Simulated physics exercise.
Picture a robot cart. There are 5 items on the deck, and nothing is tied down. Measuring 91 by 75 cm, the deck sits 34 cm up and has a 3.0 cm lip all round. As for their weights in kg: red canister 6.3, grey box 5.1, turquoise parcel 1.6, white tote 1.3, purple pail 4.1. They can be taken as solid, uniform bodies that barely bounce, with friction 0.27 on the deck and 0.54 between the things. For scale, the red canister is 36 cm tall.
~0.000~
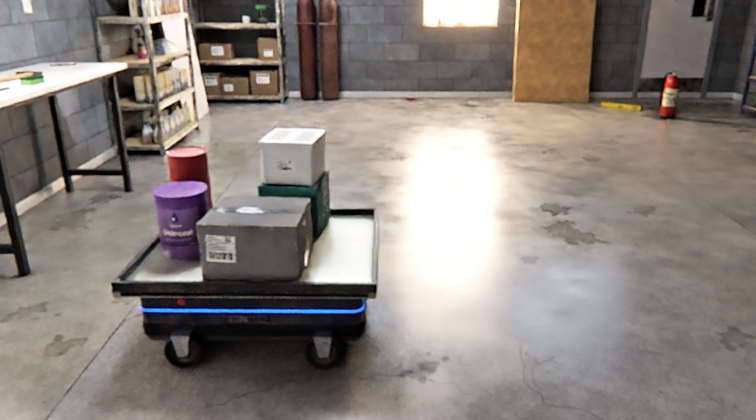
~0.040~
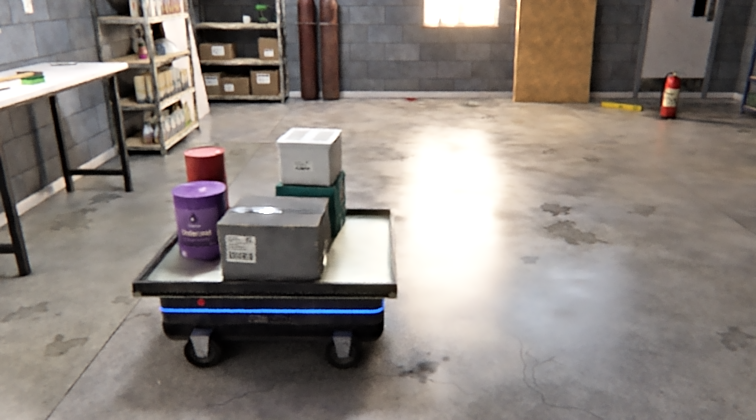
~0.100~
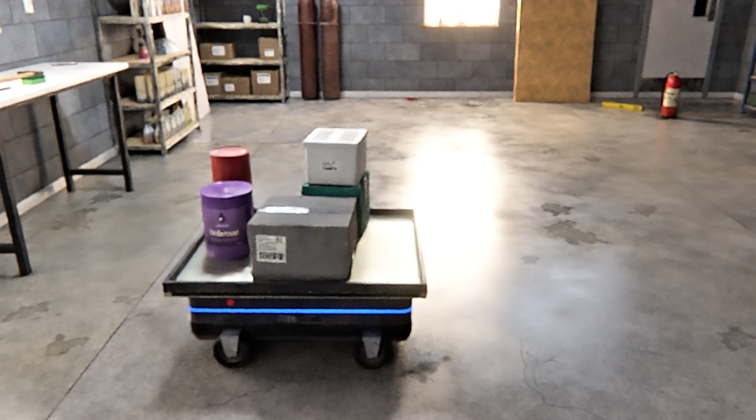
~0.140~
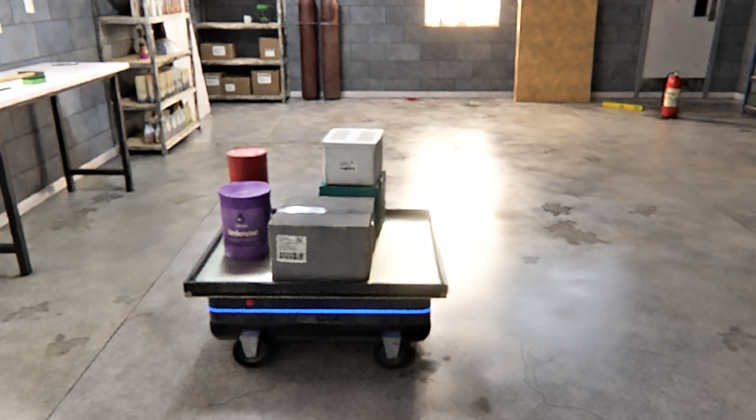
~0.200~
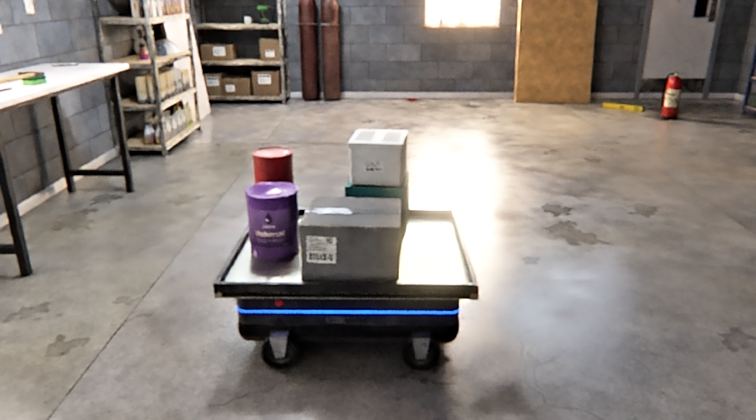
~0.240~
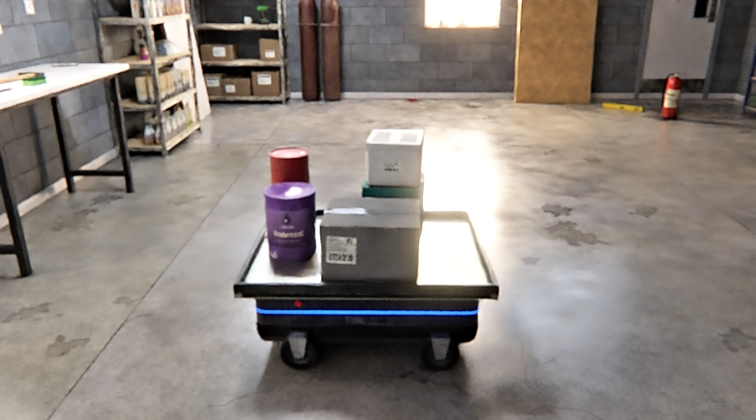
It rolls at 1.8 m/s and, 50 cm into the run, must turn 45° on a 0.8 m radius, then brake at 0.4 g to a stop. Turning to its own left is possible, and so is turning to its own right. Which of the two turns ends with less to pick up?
Going left is better.
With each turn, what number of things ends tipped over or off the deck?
Tally: Left 0, right 2.
Turning left. Around 0.64 s, cart 115 cm along, turned 36°; grey box shifted 6 cm near (544, 213); red canister shifted 2 cm near (427, 188); white tote shifted 23 cm.
Around 1.14 s, cart 182 cm along, turned 45°; red canister shifted 12 cm near (530, 160); grey box shifted 9 cm near (623, 173); white tote shifted 25 cm.
Finally (1.9 s), not toppled but over 10 cm from the start, red canister, grey box, turquoise parcel, white tote and purple pail. In the last view, red canister near (552, 153), grey box near (638, 167).
Turning right instead, red canister and white tote tipped over or off the deck, 2 of 5 in all.
